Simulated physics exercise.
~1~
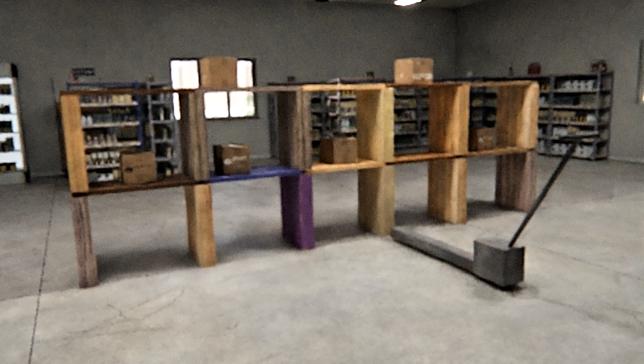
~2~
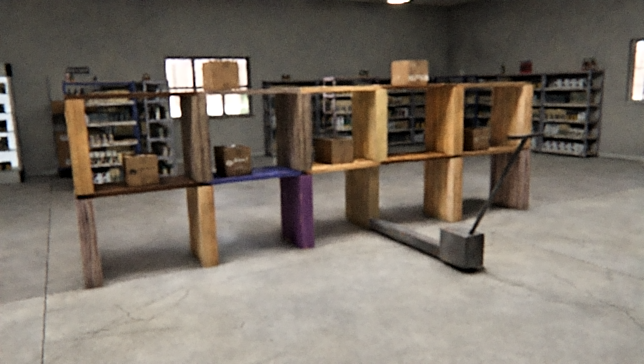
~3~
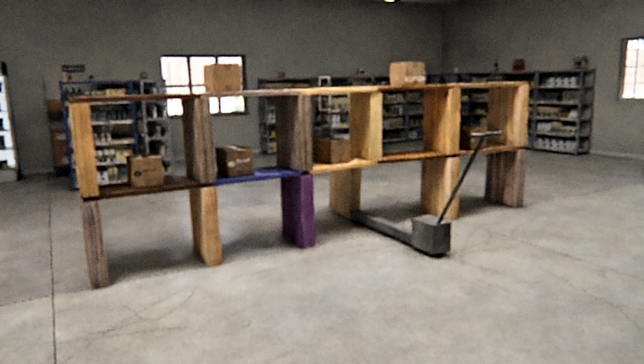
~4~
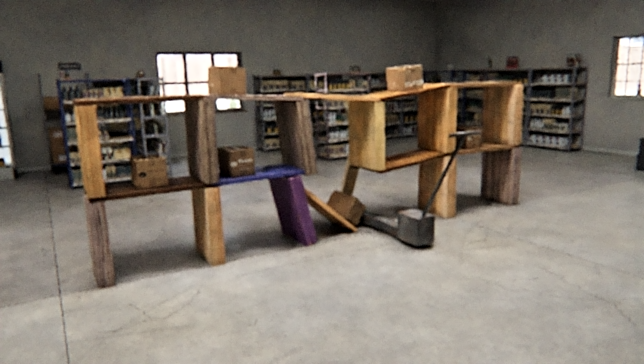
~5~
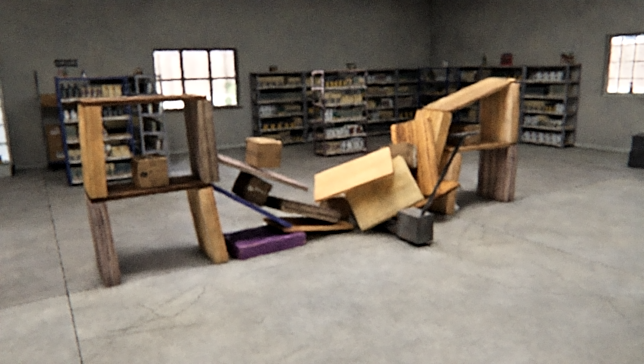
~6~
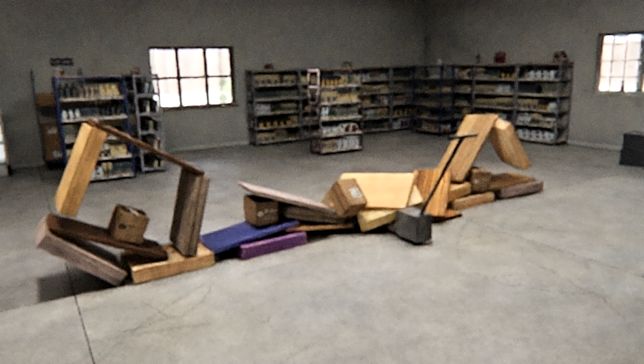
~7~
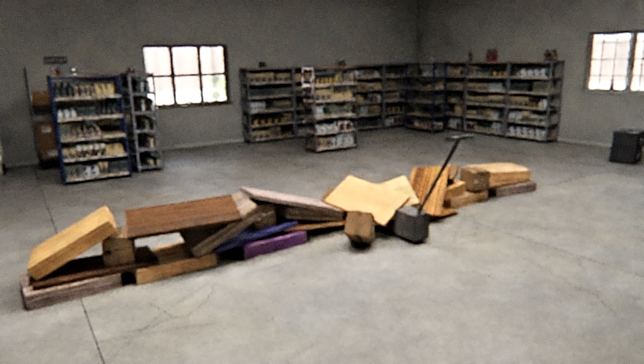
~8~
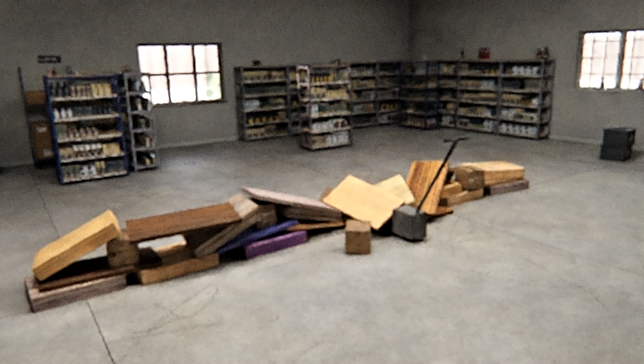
To begin with, a makeshift two-tier rack of upright timber slabs and boards stands in a storeroom, with cartons on its shelves and top, while a narrow floor jack pushes in from the right. The jack slides left along the base, and a lower upright near the middle gives way, tipping a carton down as the purple upright leans. The middle then caves in, dropping the blue board and laying the purple upright on its side. Next the left and right ends topple too. Finally, the whole rack lies in a low heap, the jack still among the timbers and one carton resting in front.
